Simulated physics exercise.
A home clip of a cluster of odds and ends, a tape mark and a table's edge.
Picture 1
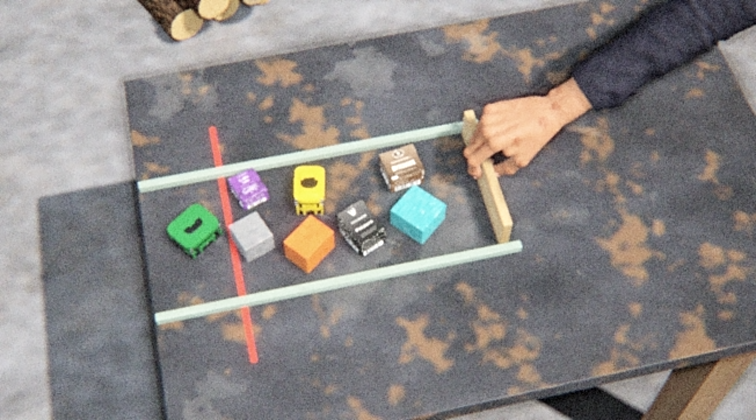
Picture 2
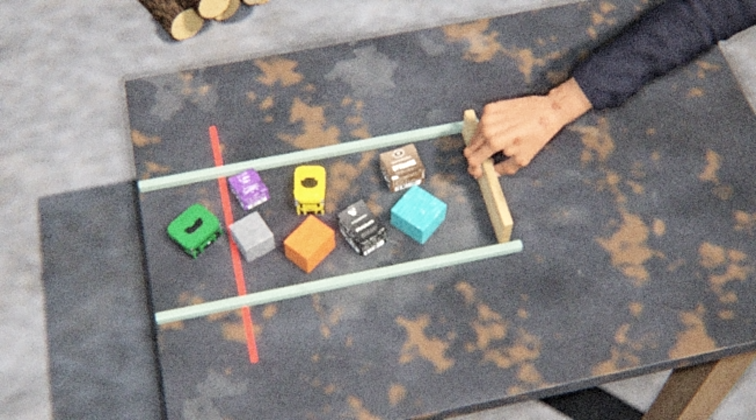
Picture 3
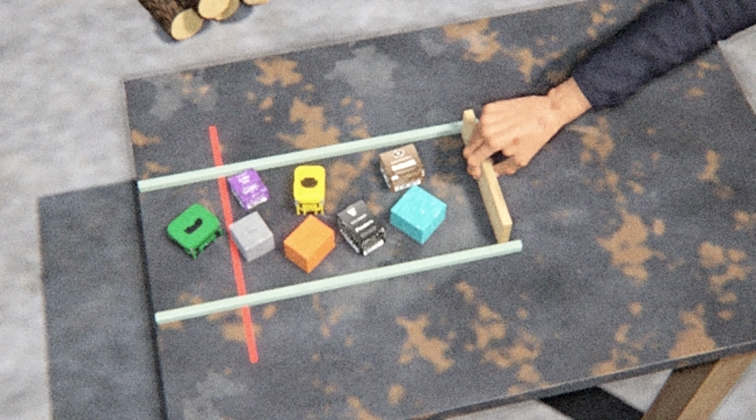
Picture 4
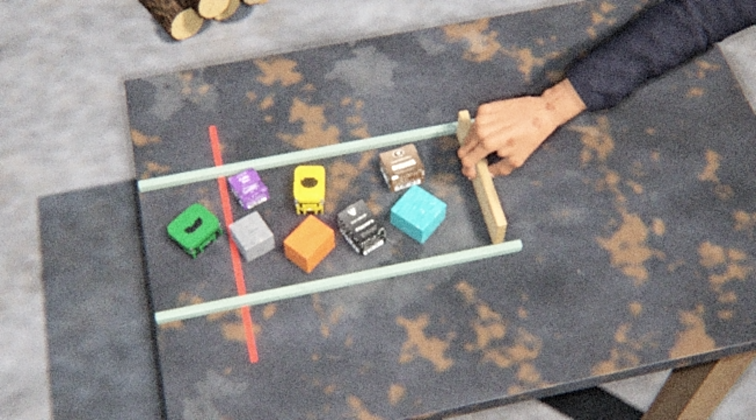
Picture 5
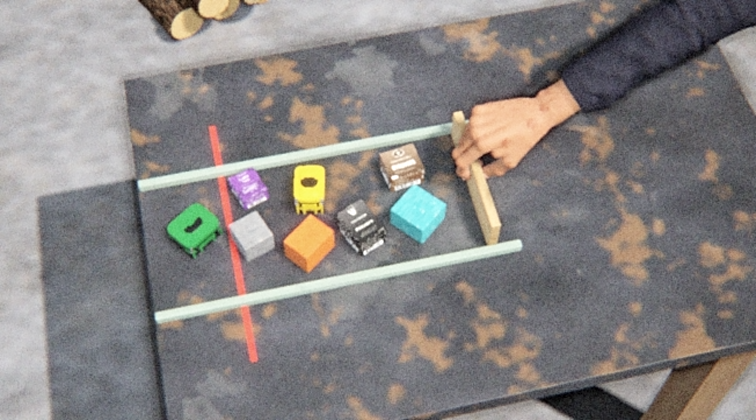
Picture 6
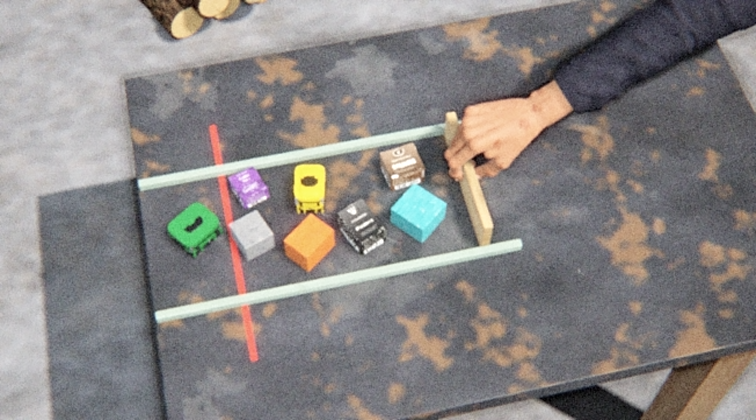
On a dark, rust-stained tabletop, a hand held a wooden board upright between two pale rails and slid it slightly left toward a cluster of small colourful blocks and cases, which stayed still.
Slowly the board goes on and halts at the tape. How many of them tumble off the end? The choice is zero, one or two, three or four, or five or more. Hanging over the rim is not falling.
Here the number that fall off is one or two.
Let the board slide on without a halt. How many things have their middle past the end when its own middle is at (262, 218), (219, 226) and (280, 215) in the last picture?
The counts: 0, 3 and 0.
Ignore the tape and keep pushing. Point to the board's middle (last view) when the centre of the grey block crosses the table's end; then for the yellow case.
About (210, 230), and (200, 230) for the other.
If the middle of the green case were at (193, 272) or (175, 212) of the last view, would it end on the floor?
The green case falls; drops off.
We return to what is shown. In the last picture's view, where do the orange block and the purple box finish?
About (154, 293), and the other about (144, 202).
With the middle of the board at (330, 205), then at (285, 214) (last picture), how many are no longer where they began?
The counts are 7 and 8.
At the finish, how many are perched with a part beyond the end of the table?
3 of them.
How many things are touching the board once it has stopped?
In contact: 2.
Early on, none off yet; green case at rest near (195, 230); grey block at rest near (252, 236); purple box at rest near (249, 188).
A while later, none off yet; green case at rest near (195, 230); grey block travelled a little near (241, 238); purple box moving near (240, 188).
Further along, none off yet; green case travelled about its own width near (167, 229); grey block travelled well along near (194, 244); purple box travelled well along near (180, 196).
Finally, the number that fall off is one or two; lost, green case.
